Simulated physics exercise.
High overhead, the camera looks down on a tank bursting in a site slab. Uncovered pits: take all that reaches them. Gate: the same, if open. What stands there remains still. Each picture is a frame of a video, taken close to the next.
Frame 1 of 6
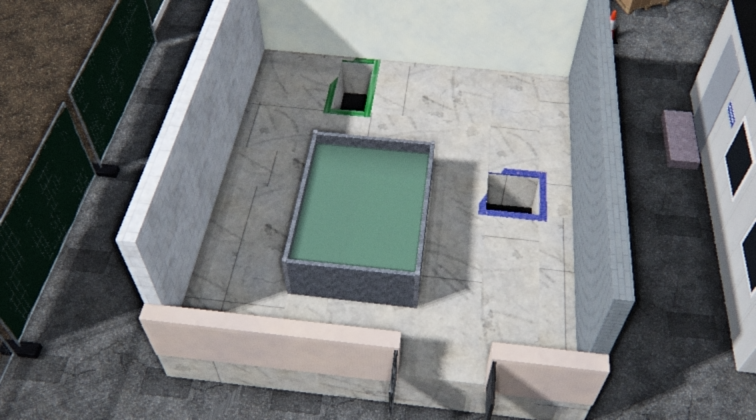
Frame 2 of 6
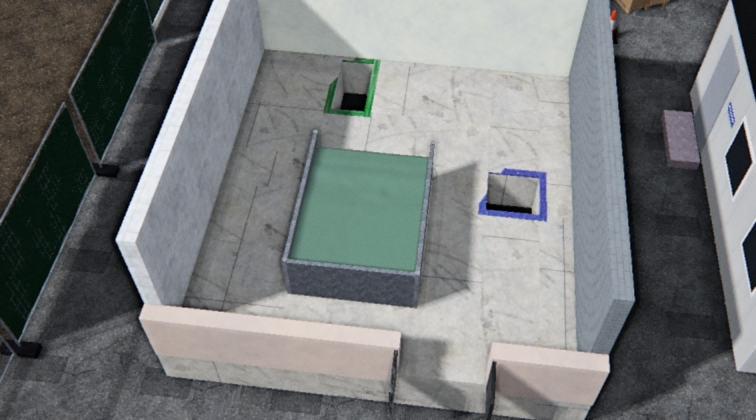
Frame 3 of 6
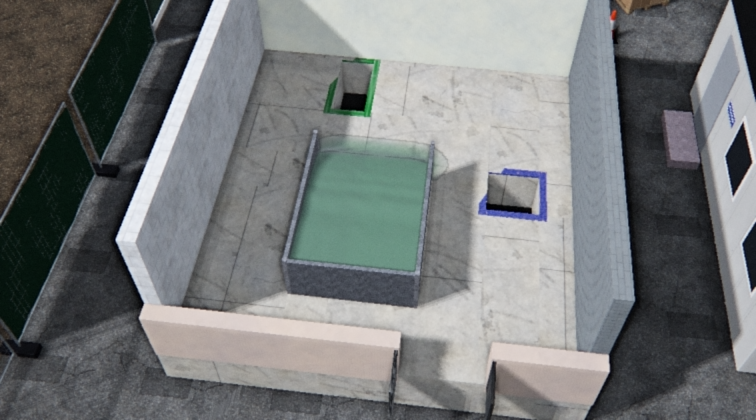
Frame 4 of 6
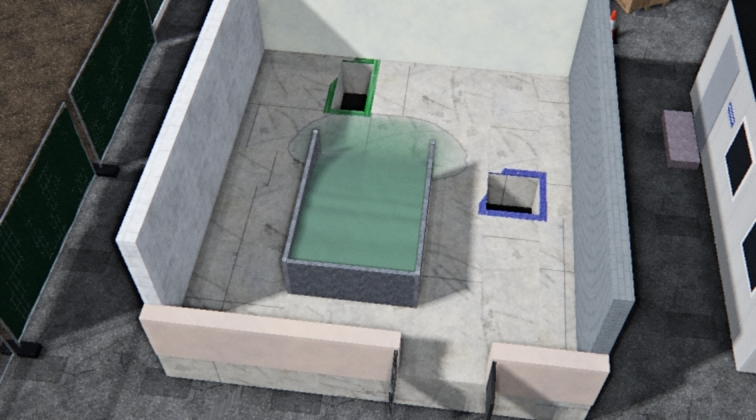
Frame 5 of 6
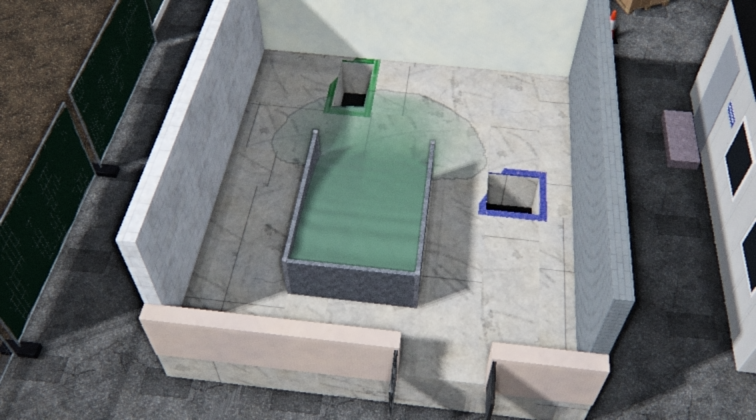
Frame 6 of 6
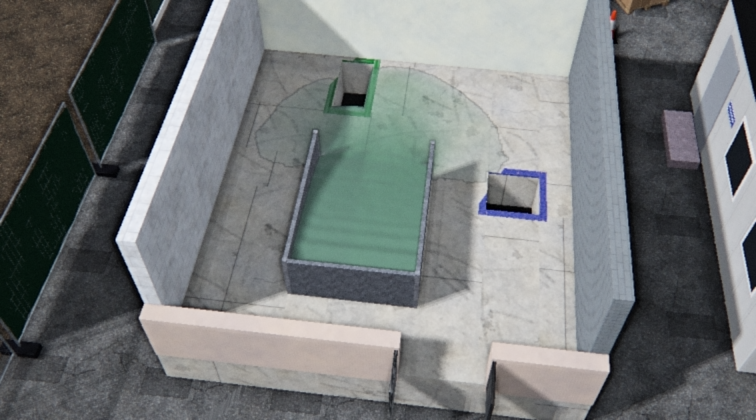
In this clip, seen from high overhead, an open tank of green water in a walled slab loses its far side, and the water pours out, spreading across the floor in a widening rounded sheet around the green-edged pit.
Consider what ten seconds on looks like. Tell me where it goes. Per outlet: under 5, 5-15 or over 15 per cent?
Per outlet: Gate under 5 per cent; green pit over 15 per cent; blue pit over 15 per cent.
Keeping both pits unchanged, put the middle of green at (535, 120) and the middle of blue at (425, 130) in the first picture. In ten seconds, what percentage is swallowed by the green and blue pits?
Green 20 %; blue 40 %.
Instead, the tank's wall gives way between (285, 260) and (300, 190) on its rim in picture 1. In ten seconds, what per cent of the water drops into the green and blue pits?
Green takes 30 in a hundred, blue takes 8 in a hundred.
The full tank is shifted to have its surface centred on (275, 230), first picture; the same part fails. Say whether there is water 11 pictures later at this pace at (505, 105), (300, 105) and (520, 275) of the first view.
Looking at all three, I'd call them swamped, swamped, bone dry.
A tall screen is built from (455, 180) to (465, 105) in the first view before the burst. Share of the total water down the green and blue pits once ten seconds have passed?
Parts in a hundred: Green 55, blue 12.
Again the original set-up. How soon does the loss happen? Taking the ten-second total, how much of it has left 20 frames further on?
I'd estimate close to 45 per cent.
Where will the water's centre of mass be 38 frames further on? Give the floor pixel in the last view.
The water's centre sits above (424, 167).
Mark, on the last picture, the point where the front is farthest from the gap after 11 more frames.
Roughly at (563, 82).
A moment on, water covers 40 % of the floor; the gate 0 %, the green pit 6 %, the blue pit 0 %.
Next, water covers 40 % of the floor; the gate 0 %, the green pit 15 %, the blue pit 0 %.
Then, water covers 50 % of the floor; the gate 0 %, the green pit 27 %, the blue pit 2 %.
Later, water covers 80 % of the floor; the gate 0 %, the green pit 38 %, the blue pit 10 %.
In the end, water covers 90 % of the floor; the gate 2 %, the green pit 45 %, the blue pit 17 %.
